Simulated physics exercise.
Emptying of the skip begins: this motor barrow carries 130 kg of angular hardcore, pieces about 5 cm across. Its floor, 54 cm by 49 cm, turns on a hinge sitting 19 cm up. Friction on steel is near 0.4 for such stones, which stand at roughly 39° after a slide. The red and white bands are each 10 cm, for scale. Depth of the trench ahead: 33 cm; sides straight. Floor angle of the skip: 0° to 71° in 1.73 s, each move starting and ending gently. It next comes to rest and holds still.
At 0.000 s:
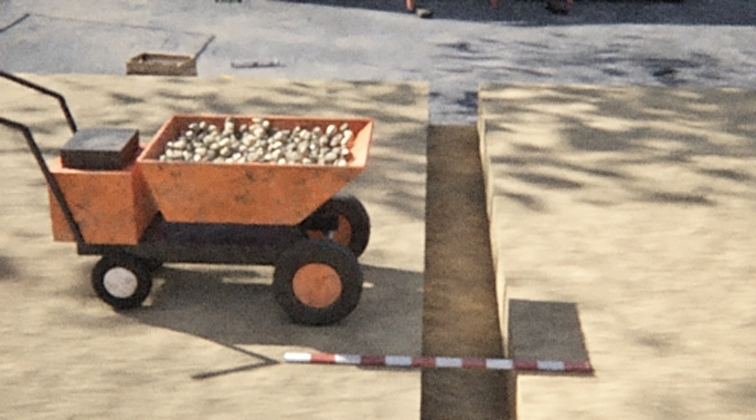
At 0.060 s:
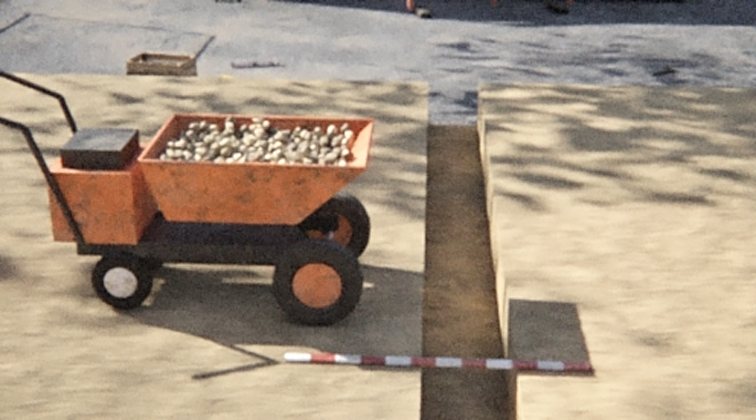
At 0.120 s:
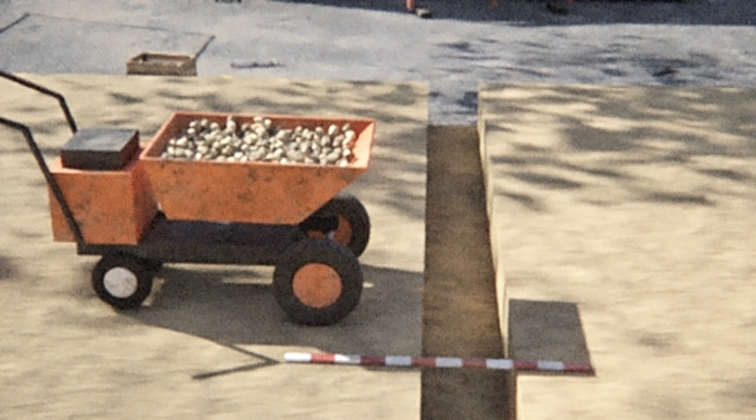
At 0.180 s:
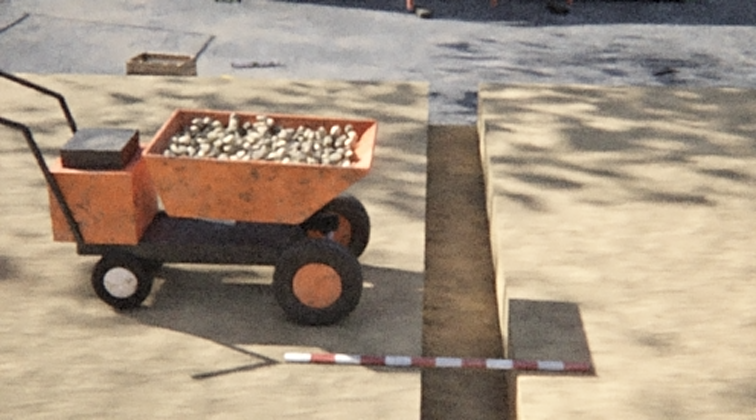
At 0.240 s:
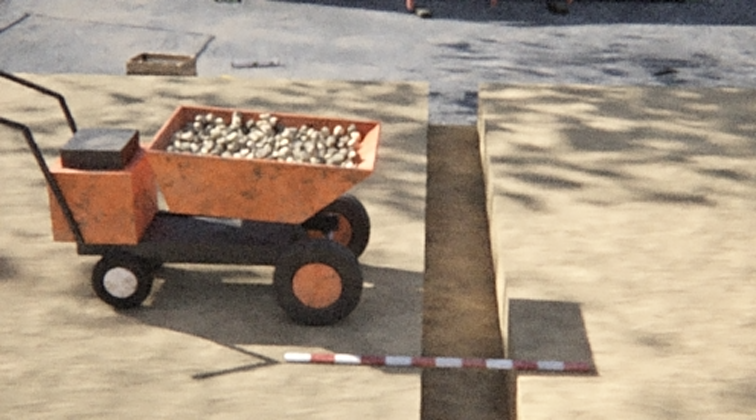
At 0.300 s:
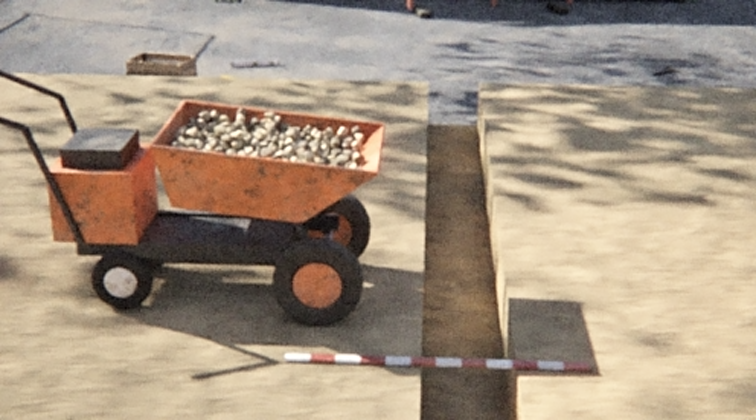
An orange motor barrow slowly tilts its stone-filled skip slightly toward the trench on the right.
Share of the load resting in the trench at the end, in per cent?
86 per cent.
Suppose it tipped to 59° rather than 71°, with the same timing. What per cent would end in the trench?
It would come to about 65 percent.
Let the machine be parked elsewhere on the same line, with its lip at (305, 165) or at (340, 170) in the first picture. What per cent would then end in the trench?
First place roughly 100%, second roughly 100%.
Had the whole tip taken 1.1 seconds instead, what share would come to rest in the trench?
Around 80 per cent would end in the trench.
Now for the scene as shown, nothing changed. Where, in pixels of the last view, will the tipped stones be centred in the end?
The resting stones are centred at roughly (479, 341).
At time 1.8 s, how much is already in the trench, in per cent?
By that point it's something like 50 in a hundred.
After 1.3 s the floor is at 60°; 100 % in the skip; the foremost stones are at (454, 229).
After 1.8 s the floor is at 71°; 45 % in the skip, 49 % in the trench, 7 % past the trench; the foremost stones are at (548, 304).
After 2.2 s the floor is at 71°; 12 % in the skip, 73 % in the trench, 15 % past the trench; the foremost stones are at (614, 295).
After 4.1 s the floor is at 71°; 0 % in the skip, 86 % in the trench, 14 % past the trench; the foremost stones are at (629, 299).
